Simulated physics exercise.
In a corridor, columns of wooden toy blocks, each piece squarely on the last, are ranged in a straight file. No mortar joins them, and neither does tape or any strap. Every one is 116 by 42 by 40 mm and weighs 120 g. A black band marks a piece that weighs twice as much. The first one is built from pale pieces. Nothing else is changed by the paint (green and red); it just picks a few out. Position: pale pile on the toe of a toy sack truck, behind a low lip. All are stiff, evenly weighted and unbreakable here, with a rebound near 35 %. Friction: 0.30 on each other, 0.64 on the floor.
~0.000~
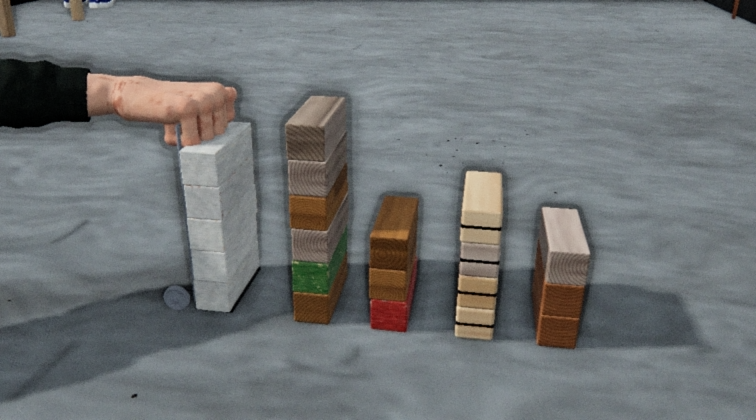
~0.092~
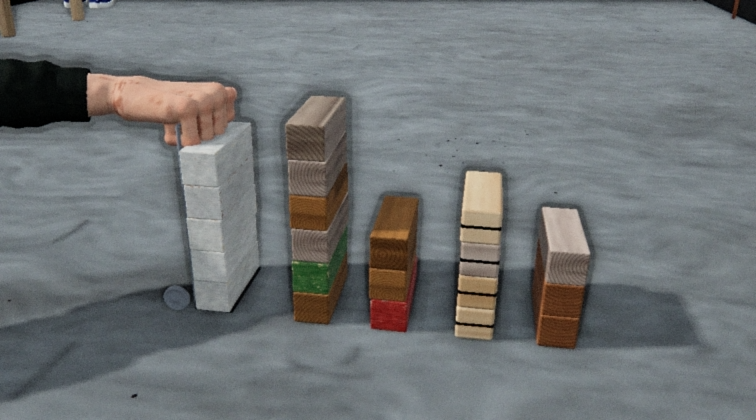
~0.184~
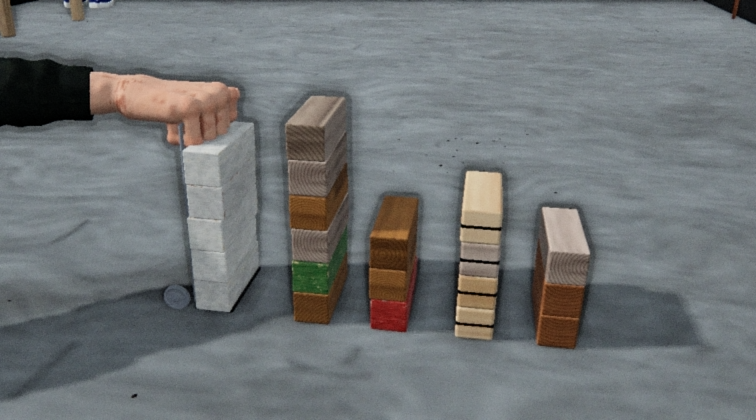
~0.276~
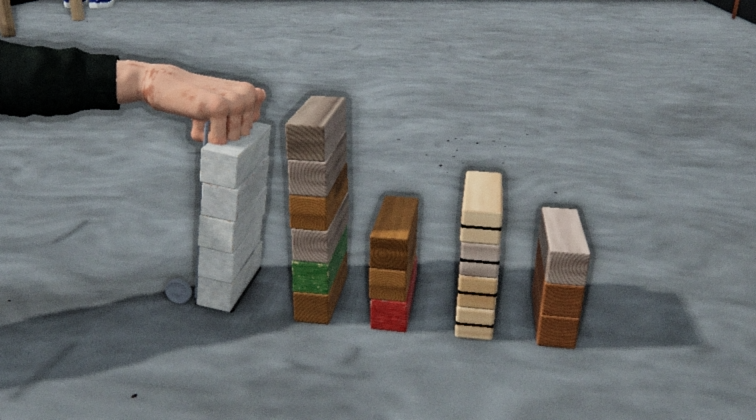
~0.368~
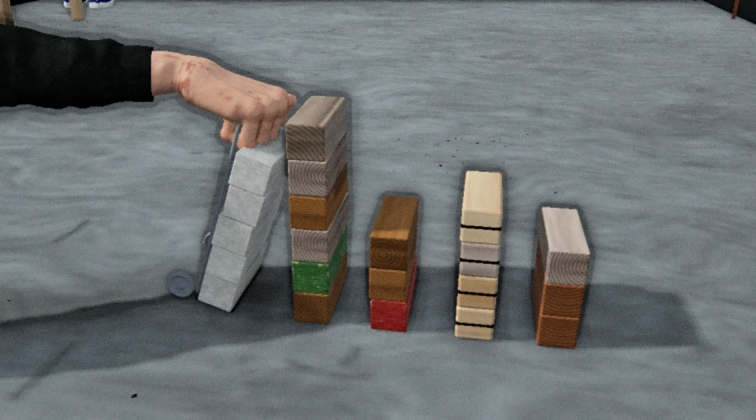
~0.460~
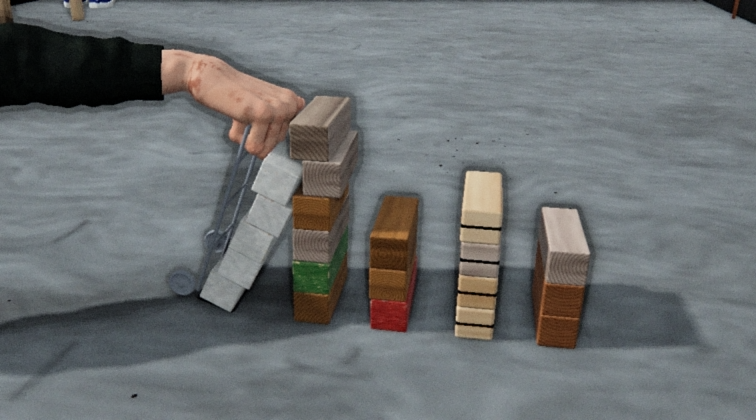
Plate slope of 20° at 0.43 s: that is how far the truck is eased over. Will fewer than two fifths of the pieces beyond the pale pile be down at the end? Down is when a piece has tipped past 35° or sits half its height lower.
No.
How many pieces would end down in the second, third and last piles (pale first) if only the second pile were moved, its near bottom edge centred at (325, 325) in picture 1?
You'd end with the second pile at 5, the third at 3 and the last at 2 down.
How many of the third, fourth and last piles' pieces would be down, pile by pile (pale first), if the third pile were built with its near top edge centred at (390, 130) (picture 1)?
Pile by pile that makes third 5, fourth 3, last 2.
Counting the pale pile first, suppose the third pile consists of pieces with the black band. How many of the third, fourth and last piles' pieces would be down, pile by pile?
Third: 3; fourth: 4; last: 3.
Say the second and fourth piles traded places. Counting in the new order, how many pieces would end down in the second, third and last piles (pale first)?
Count of fallen pieces - second: 4; third: 2; last: 2.
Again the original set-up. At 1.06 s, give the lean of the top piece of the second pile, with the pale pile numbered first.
It leans around 40°.
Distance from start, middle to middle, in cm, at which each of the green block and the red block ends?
Approx. distance from start in cm - green 6, red 0.
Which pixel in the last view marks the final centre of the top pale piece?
End position: Near (375, 236) px.
After 0.74 s, 5 of the pale pile down; none of the 16 other blocks down, 7 disturbed; green block 28° from how it stood.
After 1.06 s, 5 of the pale pile down; 12 of the 16 other blocks down; green block 45° from how it stood.
In the end (1.8 s), 5 of the pale pile down; 15 of the 16 other blocks down; green block 46° from how it stood; red block unmoved. That is 94 per cent. From the last view, middles, green block near (364, 265), red block near (397, 291).
